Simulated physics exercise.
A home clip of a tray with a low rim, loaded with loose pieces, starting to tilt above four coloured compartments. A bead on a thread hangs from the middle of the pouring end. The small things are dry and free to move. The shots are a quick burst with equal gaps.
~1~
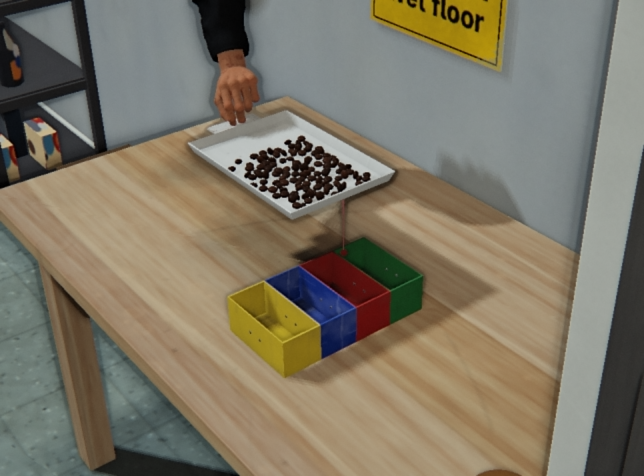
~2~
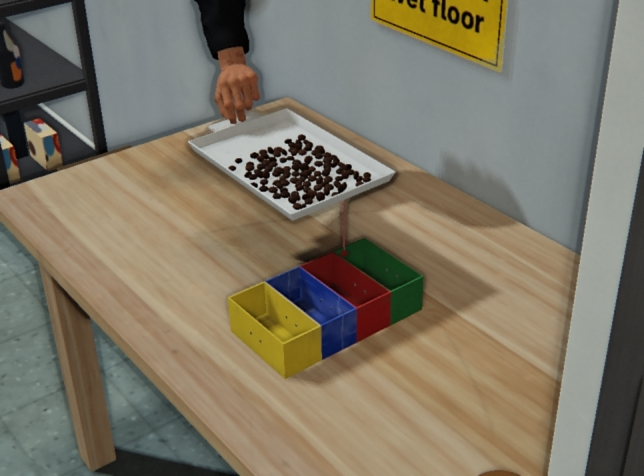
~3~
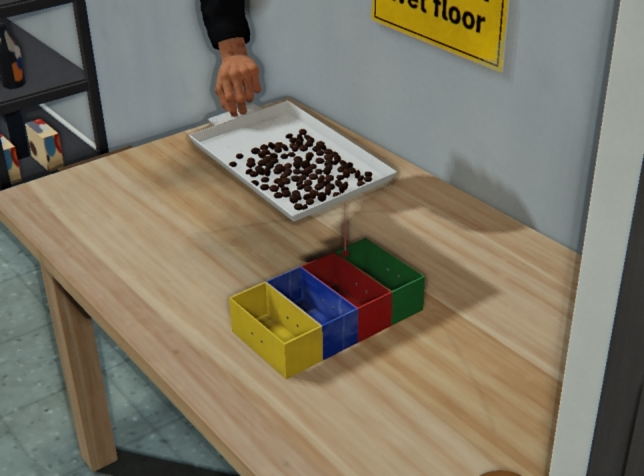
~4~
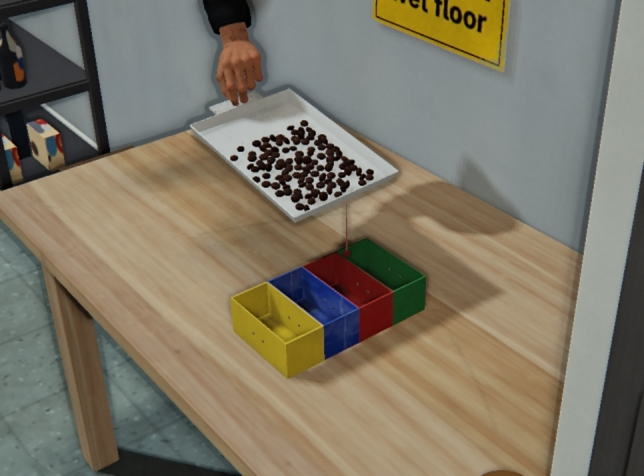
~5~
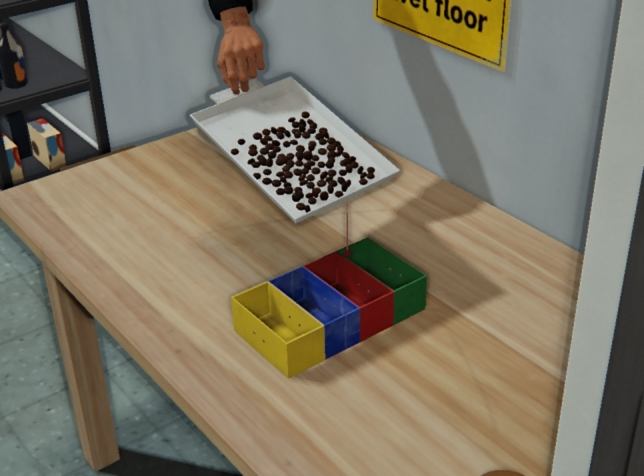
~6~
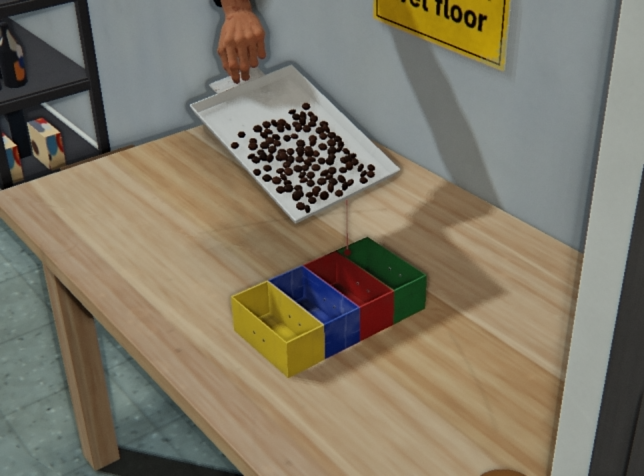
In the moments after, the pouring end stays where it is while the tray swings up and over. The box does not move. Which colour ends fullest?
The blue cell gets the most.
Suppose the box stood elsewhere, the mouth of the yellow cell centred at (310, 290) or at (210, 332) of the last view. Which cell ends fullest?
First the yellow one, then the cell in green.
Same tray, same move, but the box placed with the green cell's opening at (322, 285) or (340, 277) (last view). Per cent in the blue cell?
The first gives 0 %, the second 0 %.
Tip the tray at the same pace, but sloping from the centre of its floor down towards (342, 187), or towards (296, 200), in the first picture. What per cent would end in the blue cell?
Near 0 % and 70 %.
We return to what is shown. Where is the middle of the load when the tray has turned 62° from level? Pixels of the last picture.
Roughly at (324, 186).
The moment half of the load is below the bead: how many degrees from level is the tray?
Roughly 85°.
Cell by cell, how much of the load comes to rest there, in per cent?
In per cent, yellow cell 0, blue cell 50, red cell 30 and green cell 20.
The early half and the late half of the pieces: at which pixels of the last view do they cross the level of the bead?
Around (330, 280) and then (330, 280).
Shortly afterwards, tray tipped steeply; all but a few on the tray; only a few falling or outside the box.
Next, tray tipped past a quarter turn; a little on the tray; near a third in the blue cell; near a quarter in the red cell; a little in the green cell; only a few in the yellow cell; a little falling or outside the box.
Some moments later, tray tipped past a quarter turn; near half in the blue cell; near a third in the red cell; a little in the green cell; only a few in the yellow cell; only a few falling or outside the box.
In the end, tray tipped past a quarter turn; near half in the blue cell; near a third in the red cell; a little in the green cell; only a few in the yellow cell; only a few outside the box.
